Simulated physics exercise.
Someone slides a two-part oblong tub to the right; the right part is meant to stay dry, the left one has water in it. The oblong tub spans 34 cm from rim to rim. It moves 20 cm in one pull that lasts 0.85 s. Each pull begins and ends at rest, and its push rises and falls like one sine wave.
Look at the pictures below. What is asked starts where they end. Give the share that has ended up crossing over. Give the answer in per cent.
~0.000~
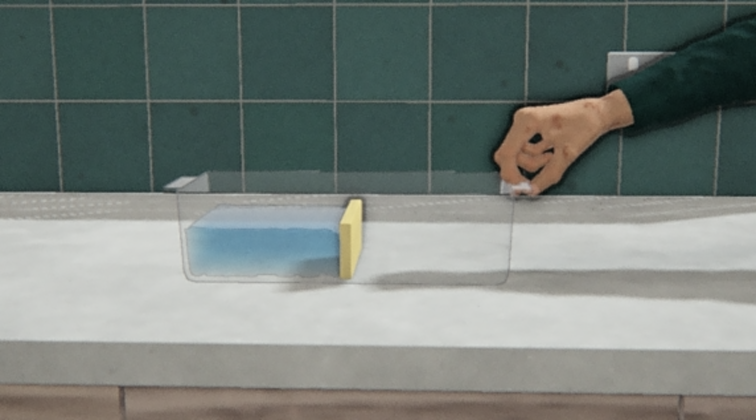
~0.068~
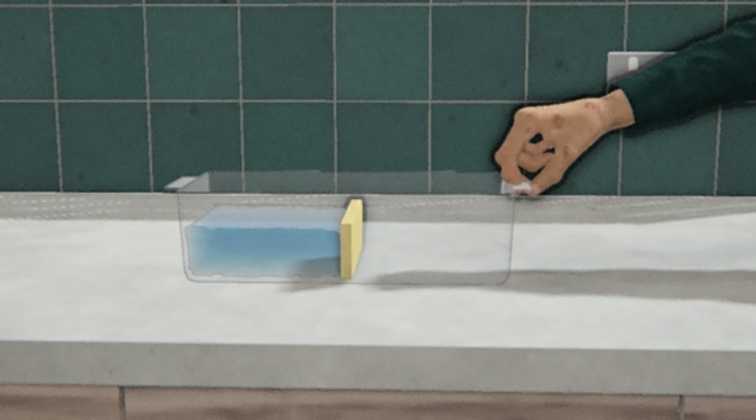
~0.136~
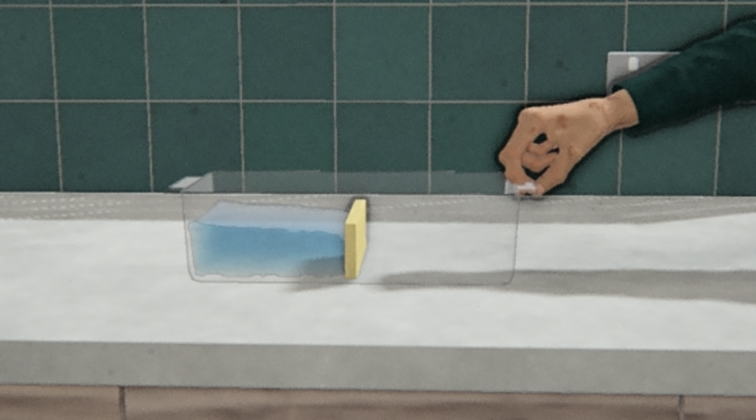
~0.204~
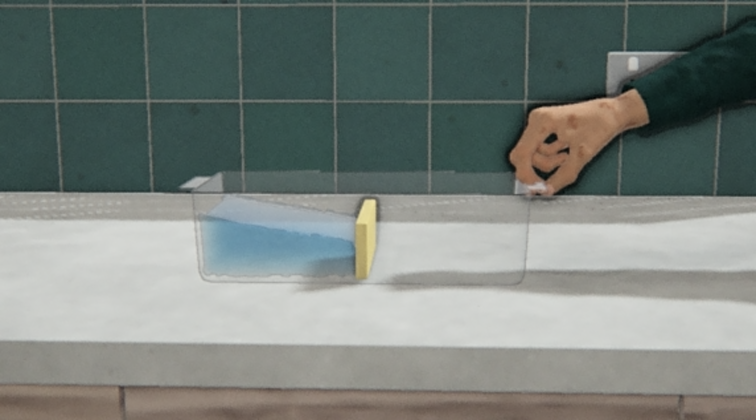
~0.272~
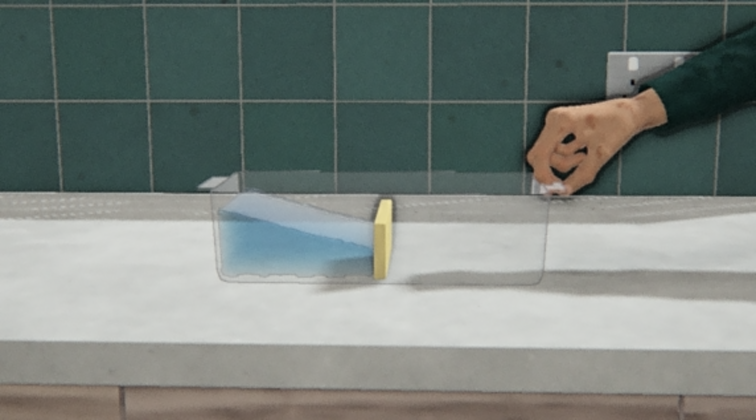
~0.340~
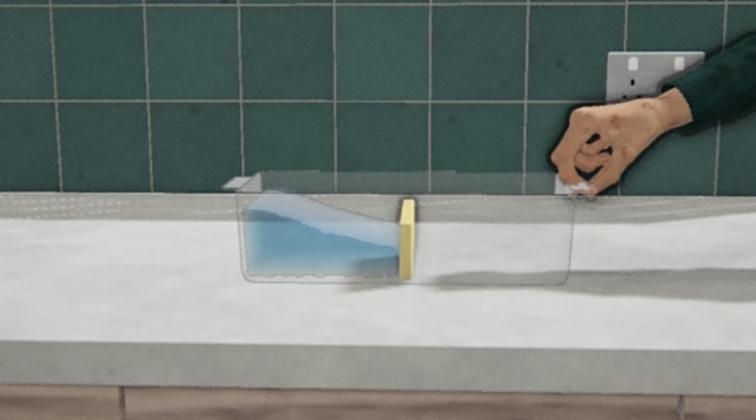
Around 13 out of 100.
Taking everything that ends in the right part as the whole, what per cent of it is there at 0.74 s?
Around 80%.
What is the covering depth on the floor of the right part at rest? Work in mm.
Some 6 mm deep.
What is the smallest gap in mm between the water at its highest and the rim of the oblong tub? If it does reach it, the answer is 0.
Around 15 mm at the peak.
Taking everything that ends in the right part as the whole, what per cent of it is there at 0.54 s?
About 0 per cent.
Then, 0.54 s in, it has gone 15 cm; 0 per cent is on the right side and 0 is out of the oblong tub.
Then, 0.74 s in, it has gone 20 cm; 10 per cent is on the right side and 0 is out of the oblong tub.
Then, 0.94 s in, it has gone 20 cm; 11 per cent is on the right side and 0 is out of the oblong tub.
Then, 1.14 s in, it has gone 20 cm; 11 per cent is on the right side and 0 is out of the oblong tub.
Finally, 13 per cent is on the right side and 0 is out of the oblong tub.
